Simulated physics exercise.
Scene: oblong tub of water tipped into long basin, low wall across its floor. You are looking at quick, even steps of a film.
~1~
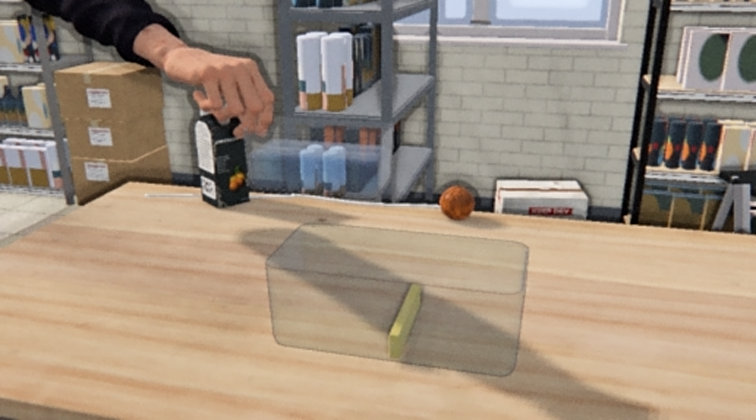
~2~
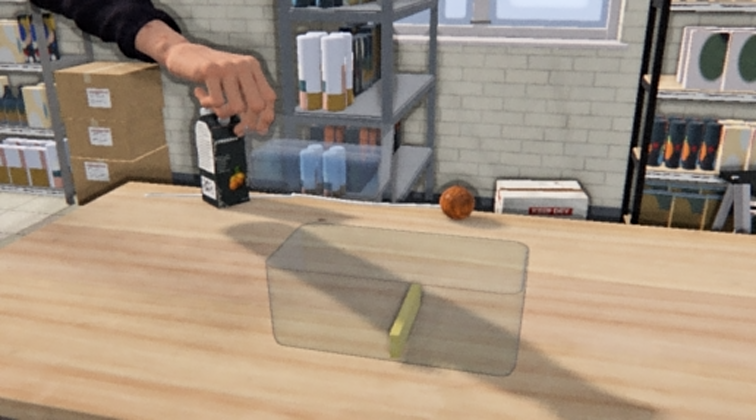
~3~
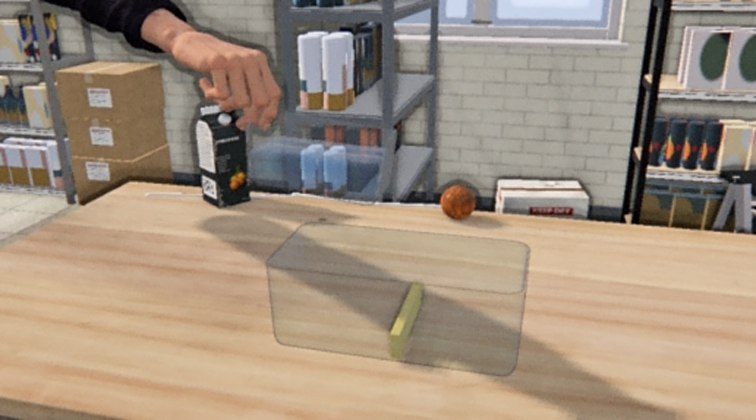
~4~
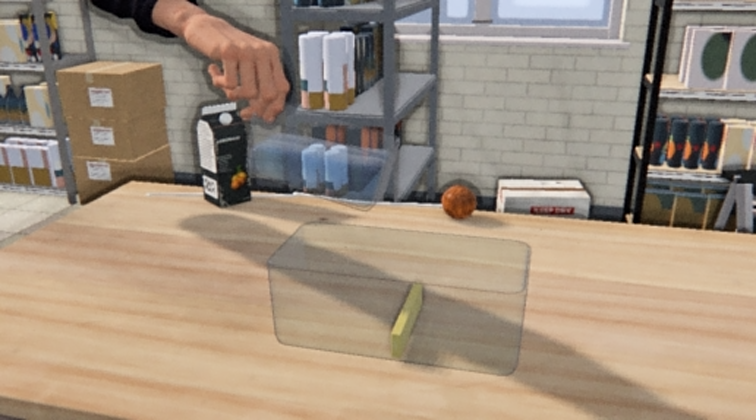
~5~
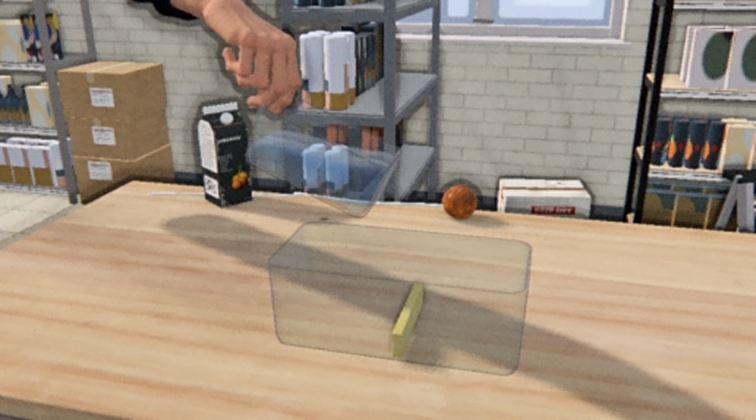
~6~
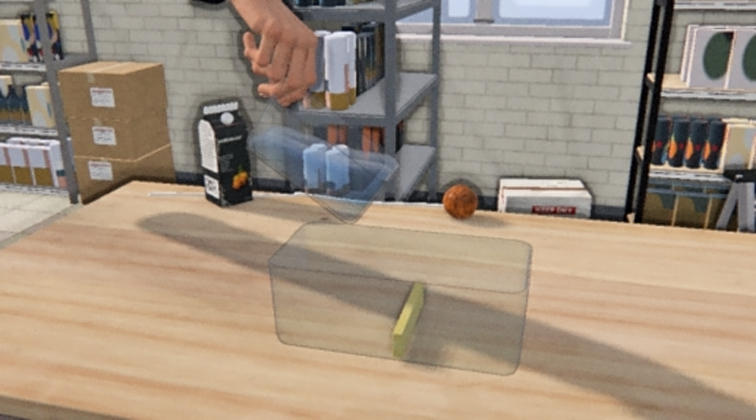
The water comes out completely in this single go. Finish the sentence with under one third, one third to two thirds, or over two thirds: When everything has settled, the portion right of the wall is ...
When everything has settled, the portion right of the wall is one third to two thirds.
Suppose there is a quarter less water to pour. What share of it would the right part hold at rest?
About 45 percent.
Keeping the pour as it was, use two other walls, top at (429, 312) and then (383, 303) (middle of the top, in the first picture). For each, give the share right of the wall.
Try 1: About 25 percent; try 2: About 75 percent.
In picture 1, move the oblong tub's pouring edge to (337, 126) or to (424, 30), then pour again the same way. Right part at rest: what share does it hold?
About 15 per cent, then about 75 per cent.
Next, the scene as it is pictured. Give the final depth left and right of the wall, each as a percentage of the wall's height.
Left 40 per cent, right 50.
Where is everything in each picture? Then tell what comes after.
In the first frame, it leans 0°; its right rim is at (387, 132); the water meets the walls at (261, 146) and (386, 154); the long basin's rim runs from (284, 244) to (526, 269); the wall's top is at (406, 309).
In the second frame, it leans 2°; its right rim is at (388, 134); the water meets the walls at (261, 145) and (386, 155).
In the third frame, it leans 6°; its right rim is at (390, 140); the water meets the walls at (262, 143) and (387, 156).
In the fourth frame, it leans 13°; its right rim is at (393, 148); the water meets the walls at (263, 140) and (389, 158).
In the fifth frame, it leans 23°; its right rim is at (395, 161); the water meets the walls at (264, 136) and (392, 162).
In the sixth frame, it leans 35°; its right rim is at (393, 175); the water meets the walls at (262, 132) and (389, 165); 1 per cent is over the edge.
A moment on, the oblong tub is tipped on its side and 15 per cent is still to pour, 11 is left of the wall and 42 right of it.
Next, the oblong tub is tipped right over and 2 per cent is still to pour, 36 is left of the wall and 55 right of it.
Then the oblong tub is tipped right over and 0 per cent is still to pour, 45 is left of the wall and 52 right of it.
Later the oblong tub is tipped right over and 0 per cent is still to pour, 46 is left of the wall and 52 right of it.
Finally, 46 per cent lies left of the wall, 52 right of it and 2 outside.
